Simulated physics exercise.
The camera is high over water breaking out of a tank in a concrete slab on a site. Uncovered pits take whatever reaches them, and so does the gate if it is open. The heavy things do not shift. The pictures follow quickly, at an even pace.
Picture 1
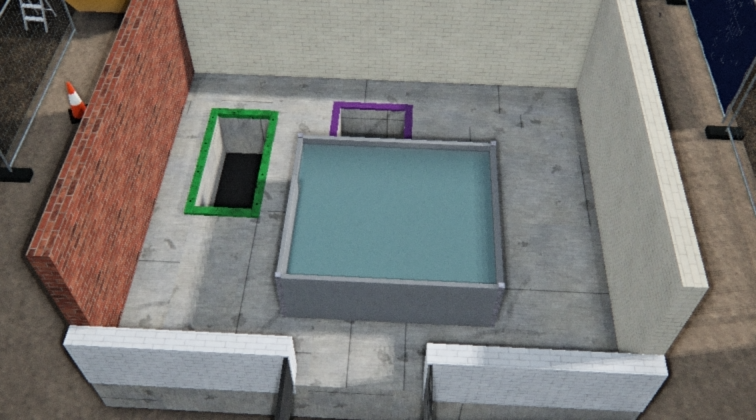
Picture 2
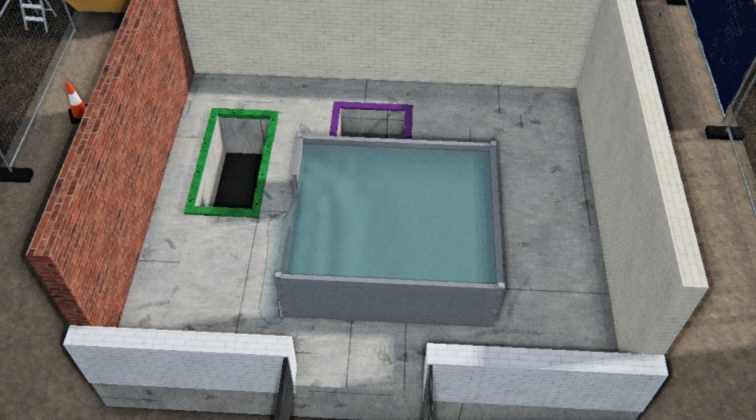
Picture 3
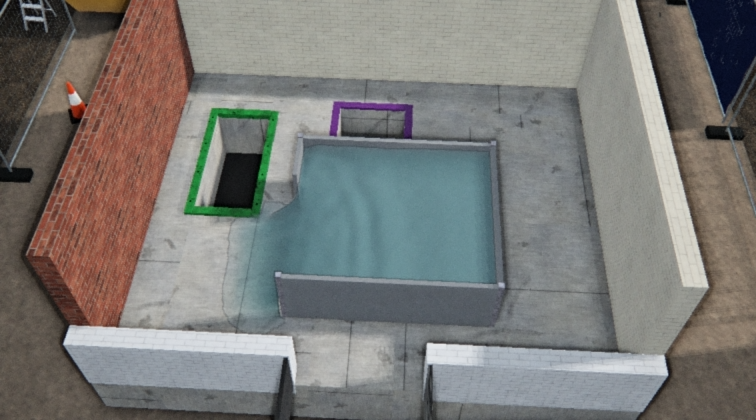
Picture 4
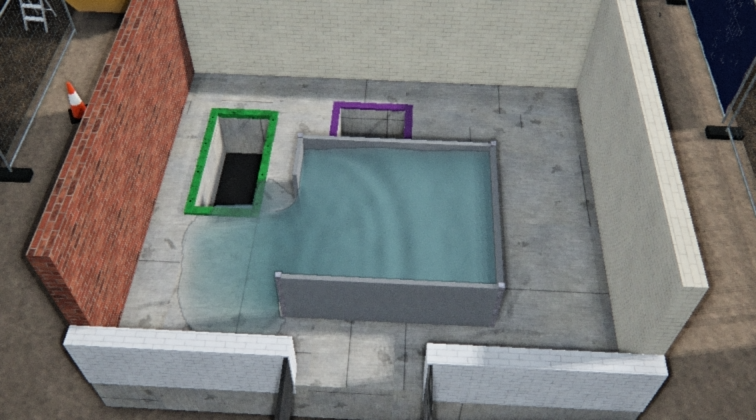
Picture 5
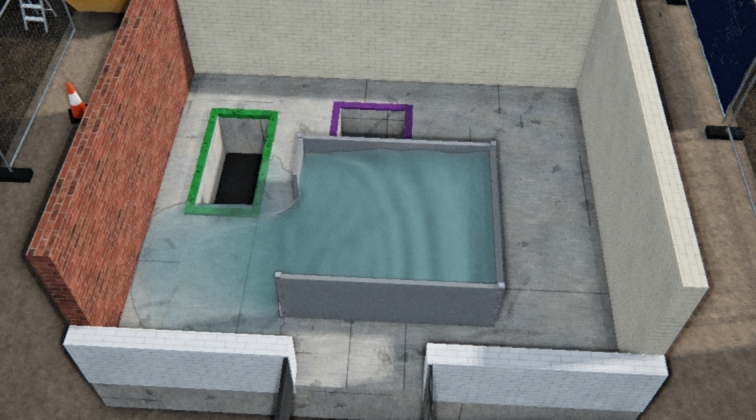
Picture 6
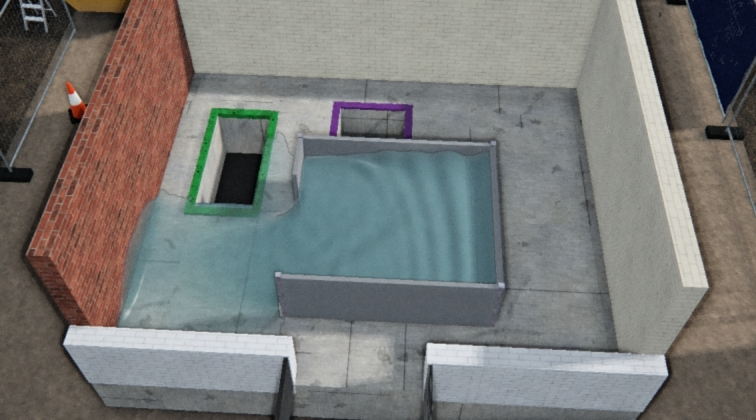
Water pours out through a gap in the left side of a gray tank, spreads across the concrete slab past the near end of a green-edged pit, and reaches the red brick wall while ripples cross the tank's surface.
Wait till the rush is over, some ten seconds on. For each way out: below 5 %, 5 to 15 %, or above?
In the end: The gate takes between 5 and 15 %; the green pit takes more than 15 %; the purple pit takes between 5 and 15 %.
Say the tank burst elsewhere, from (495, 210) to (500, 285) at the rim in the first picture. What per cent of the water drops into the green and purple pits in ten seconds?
Per cent: Green 14, purple 20.
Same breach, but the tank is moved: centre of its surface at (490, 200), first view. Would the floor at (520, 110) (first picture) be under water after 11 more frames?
There: Clear.
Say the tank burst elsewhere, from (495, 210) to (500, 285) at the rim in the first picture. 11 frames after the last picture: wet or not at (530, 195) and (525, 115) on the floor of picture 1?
As listed: Flooded, under water.
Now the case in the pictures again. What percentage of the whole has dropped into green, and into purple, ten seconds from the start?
In turn 32 and 10 per cent.
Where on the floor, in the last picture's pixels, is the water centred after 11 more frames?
Near (295, 259).
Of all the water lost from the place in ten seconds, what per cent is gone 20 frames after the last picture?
Some 30 per cent.
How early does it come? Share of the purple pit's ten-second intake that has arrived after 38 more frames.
I make it 45 per cent.
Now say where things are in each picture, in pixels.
The first frame shows still water in the open tank at (393, 210).
In the second frame, water pours out at (293, 248) and has run to (278, 320).
In the third frame, water pours out at (294, 251) and has run to (247, 327).
In the fourth frame, water pours out at (294, 253) and has run to (194, 230).
In the fifth frame, the front is at (150, 228), out from the gap at (294, 253).
In the sixth frame, the front is at a hidden place, out from the gap at (294, 253).
A moment on, water covers 30 % of the floor; the gate 0 %, the green pit 2 %, the purple pit 0 %.
Next, water covers 30 % of the floor; the gate 0 %, the green pit 4 %, the purple pit 0 %.
Then, water covers 55 % of the floor; the gate 1 %, the green pit 15 %, the purple pit 1 %.
Later, water covers 90 % of the floor; the gate 4 %, the green pit 27 %, the purple pit 5 %.
In the end, water covers 95 % of the floor; the gate 7 %, the green pit 33 %, the purple pit 11 %.
